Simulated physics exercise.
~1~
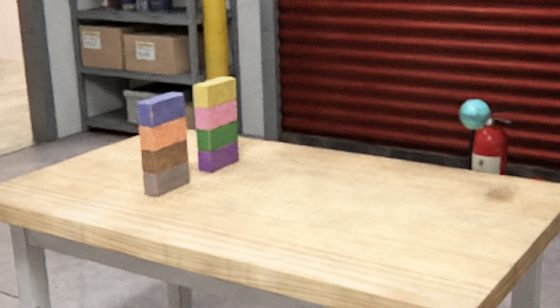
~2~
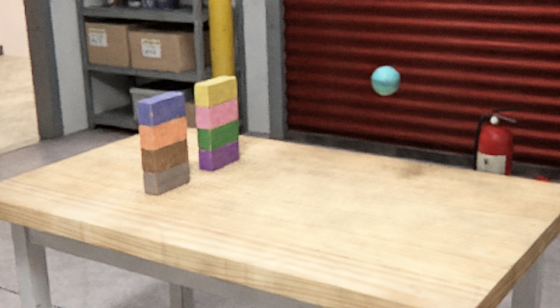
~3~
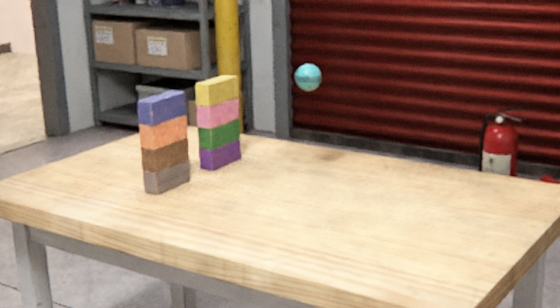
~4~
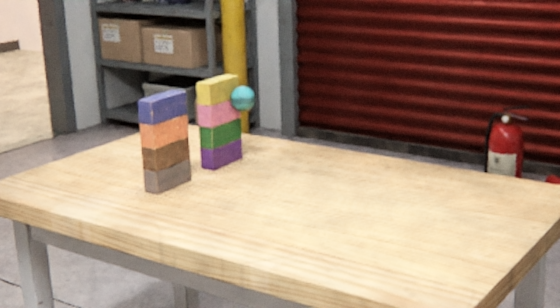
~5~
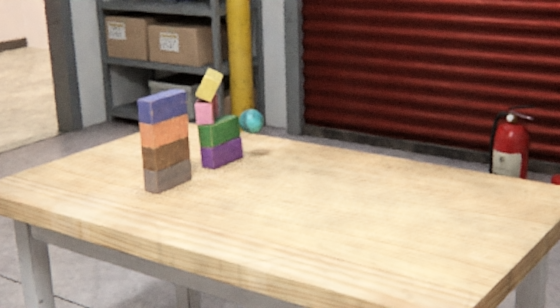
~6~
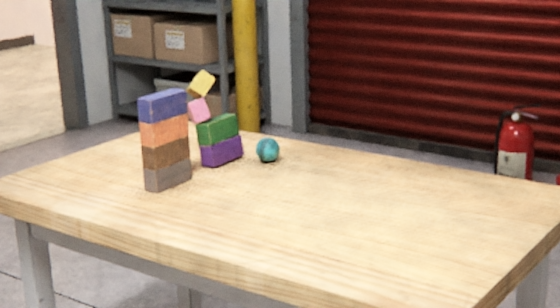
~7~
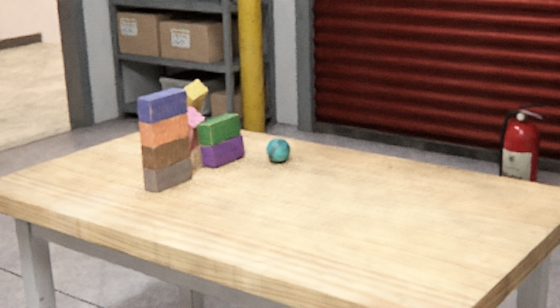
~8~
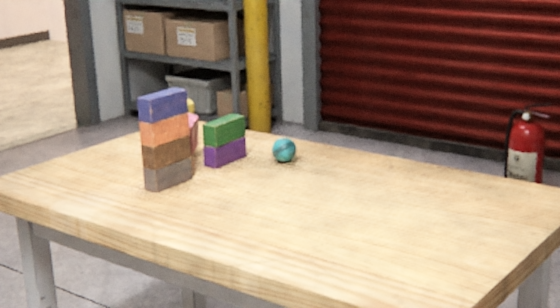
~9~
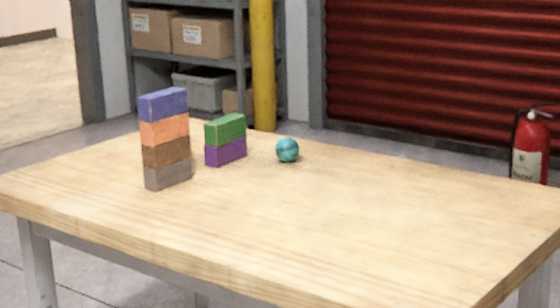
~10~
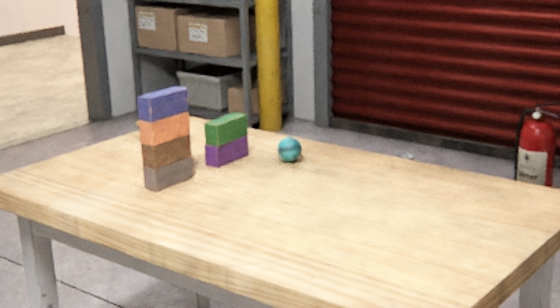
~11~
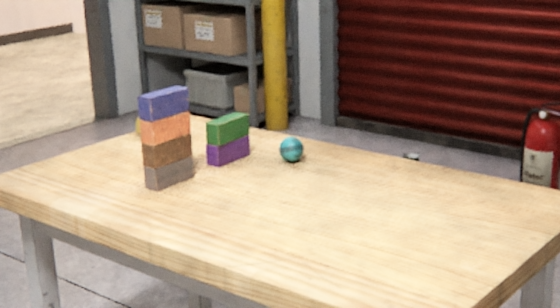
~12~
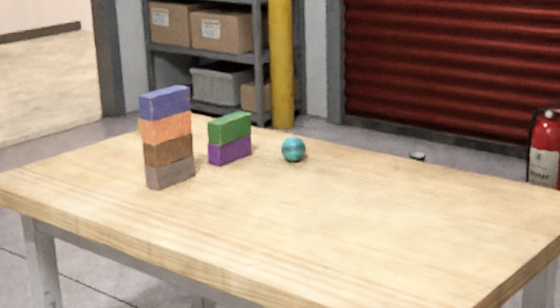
On a wooden table with two stacks of colored blocks, a turquoise ball flew in from the right and struck the rear stack, knocking its yellow and pink blocks off behind the front stack, and then came to rest beside the remaining green and purple blocks.
